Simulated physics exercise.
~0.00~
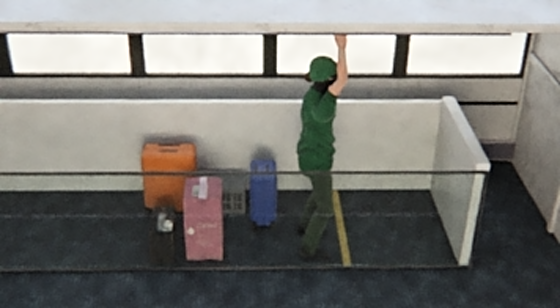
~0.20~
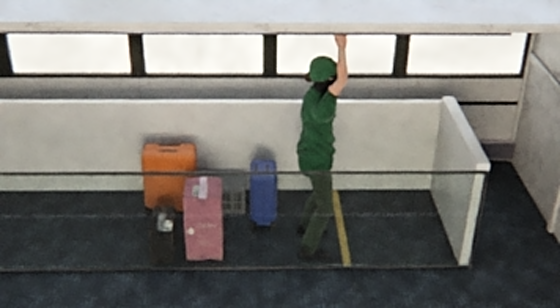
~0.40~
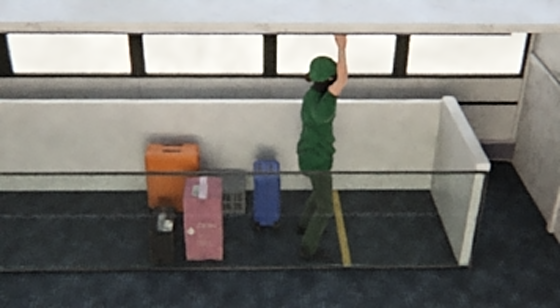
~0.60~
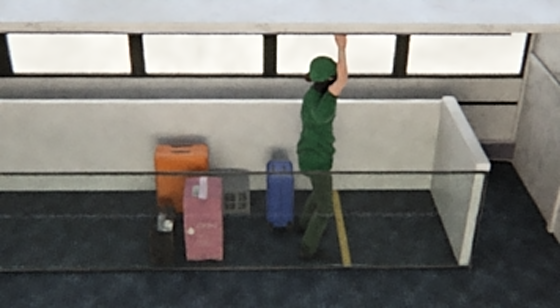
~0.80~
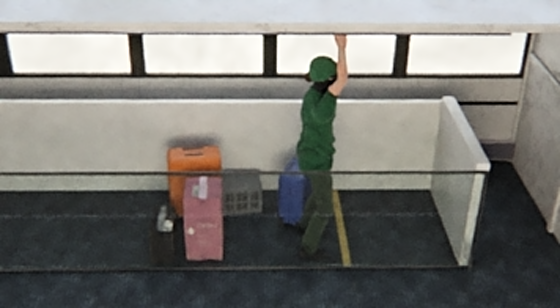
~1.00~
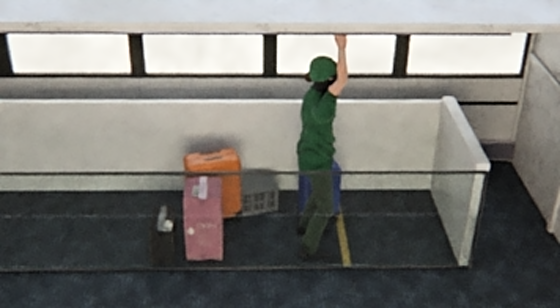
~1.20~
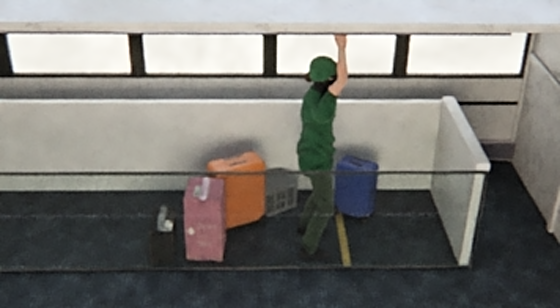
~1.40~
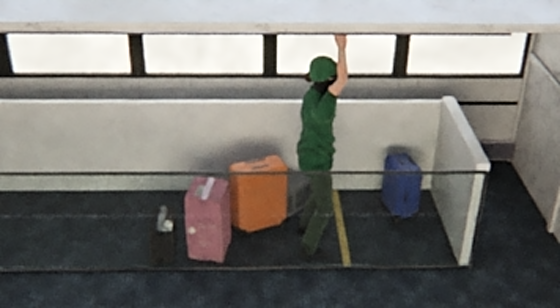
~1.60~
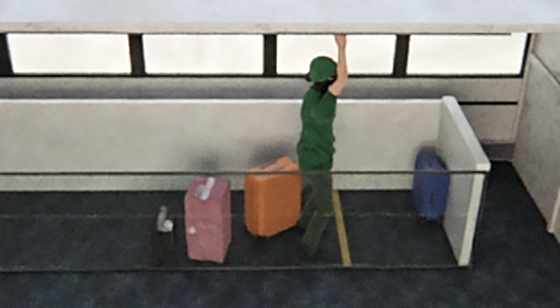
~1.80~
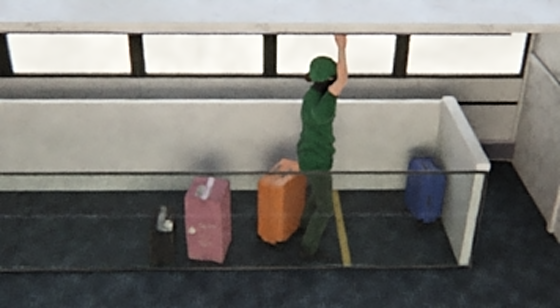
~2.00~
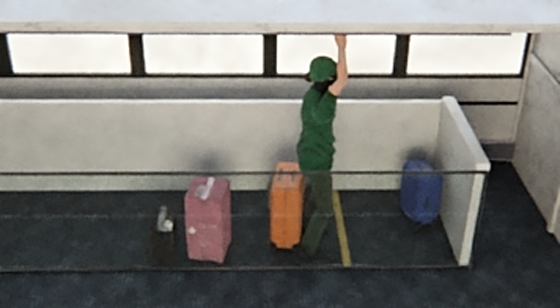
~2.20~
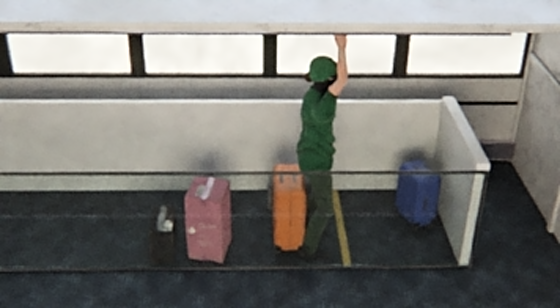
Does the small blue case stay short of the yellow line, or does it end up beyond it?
It ends up beyond the yellow line, standing near the panel at the right end of the bay.
A blue case, an orange case and a grey crate slid right behind a passenger in green holding the rail; the blue one crossed the yellow line to the end panel and edged back, while the orange one stopped short by the passenger's legs.
